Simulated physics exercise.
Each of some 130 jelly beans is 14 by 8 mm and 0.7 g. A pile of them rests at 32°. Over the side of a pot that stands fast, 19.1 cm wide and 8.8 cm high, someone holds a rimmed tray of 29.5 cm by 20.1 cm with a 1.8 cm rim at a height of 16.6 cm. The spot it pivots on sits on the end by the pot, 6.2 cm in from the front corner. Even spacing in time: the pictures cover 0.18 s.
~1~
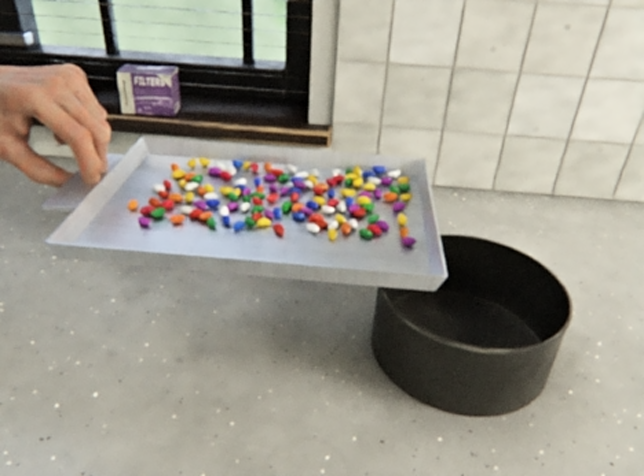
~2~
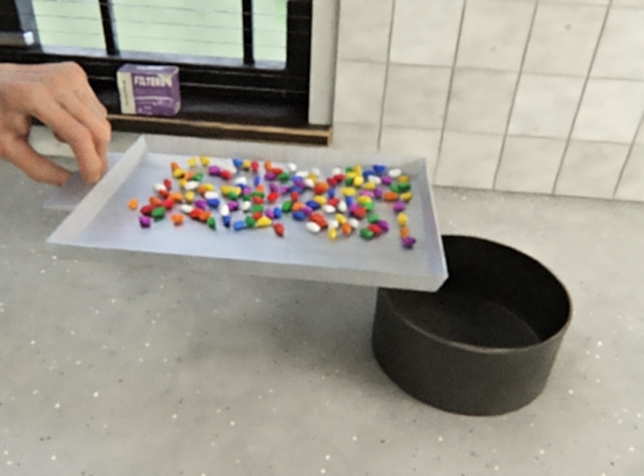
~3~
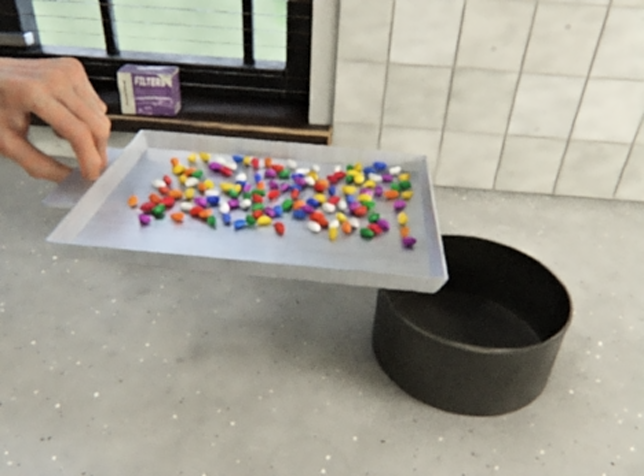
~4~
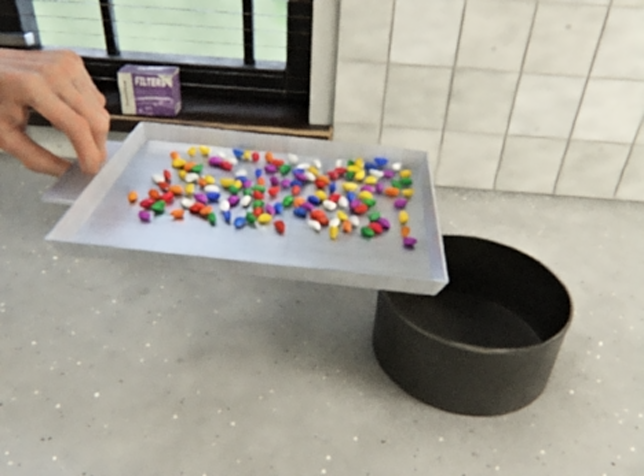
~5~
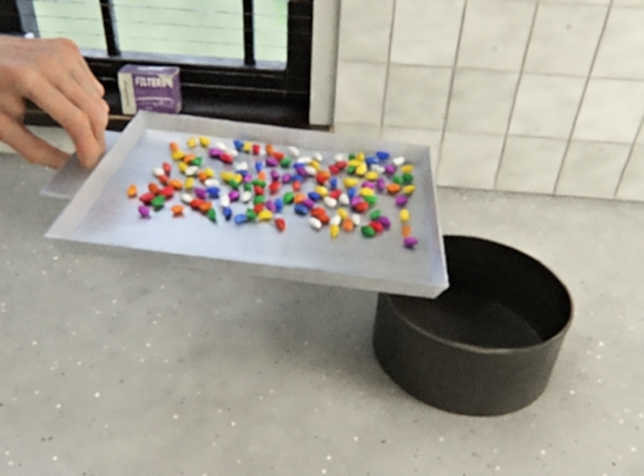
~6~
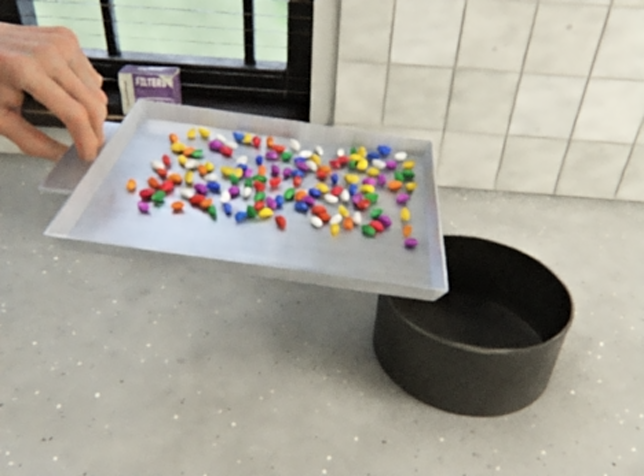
A rimmed tray scattered with colorful jelly beans stayed almost level at first, then a hand slowly raised its left end, tilting it slightly toward a dark pot on the right.
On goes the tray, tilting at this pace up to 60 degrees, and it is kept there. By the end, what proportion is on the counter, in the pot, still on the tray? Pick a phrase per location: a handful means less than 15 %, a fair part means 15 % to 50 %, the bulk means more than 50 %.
Counter: A fair part, pot: A handful, tray: The bulk.
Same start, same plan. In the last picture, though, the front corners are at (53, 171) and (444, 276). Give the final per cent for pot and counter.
Per cent by place - pot 30, counter 25.
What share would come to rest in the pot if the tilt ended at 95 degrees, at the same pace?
In that case some 0 per cent.
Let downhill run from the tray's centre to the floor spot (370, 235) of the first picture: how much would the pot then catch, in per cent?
My guess is roughly 15 percent.
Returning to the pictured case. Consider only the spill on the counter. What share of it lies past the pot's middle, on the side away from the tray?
10 per cent.
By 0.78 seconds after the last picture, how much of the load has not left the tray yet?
Roughly 70 per cent.
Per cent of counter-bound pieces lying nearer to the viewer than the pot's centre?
Near 100 in a hundred.
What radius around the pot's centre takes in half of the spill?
About 22 centimetres.
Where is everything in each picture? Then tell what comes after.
In the first picture, tray tilt 0 degrees, front corners at (56, 238) and (438, 271); middle of the pieces at (295, 196); pot at (473, 284).
In the second picture, tray tilt 0 degrees, front corners at (56, 238) and (438, 271); middle of the pieces at (295, 196).
In the third picture, tray tilt 2 degrees, front corners at (56, 237) and (439, 273); middle of the pieces at (295, 193).
In the fourth picture, tray tilt 4 degrees, front corners at (56, 235) and (439, 276), lowest corner right front; middle of the pieces at (296, 190).
In the fifth picture, tray tilt 7 degrees, front corners at (55, 232) and (439, 280), lowest corner right front; middle of the pieces at (297, 185).
In the sixth picture, tray tilt 10 degrees, front corners at (54, 230) and (439, 284), lowest corner right front; middle of the pieces at (297, 181); pot at (475, 284).
Then, 0.28 s after the last picture, tilt 35 degrees; the tray holds 100 %, the pot 0 %.
Then, 0.47 s after the last picture, tilt 52 degrees; the tray holds 100 %, the pot 0 %.
Then, 0.78 s after the last picture, tilt 60 degrees; the tray holds 70 %, the pot 0 %.
In the end, counter 35 %, pot 0 %, tray 65 %.
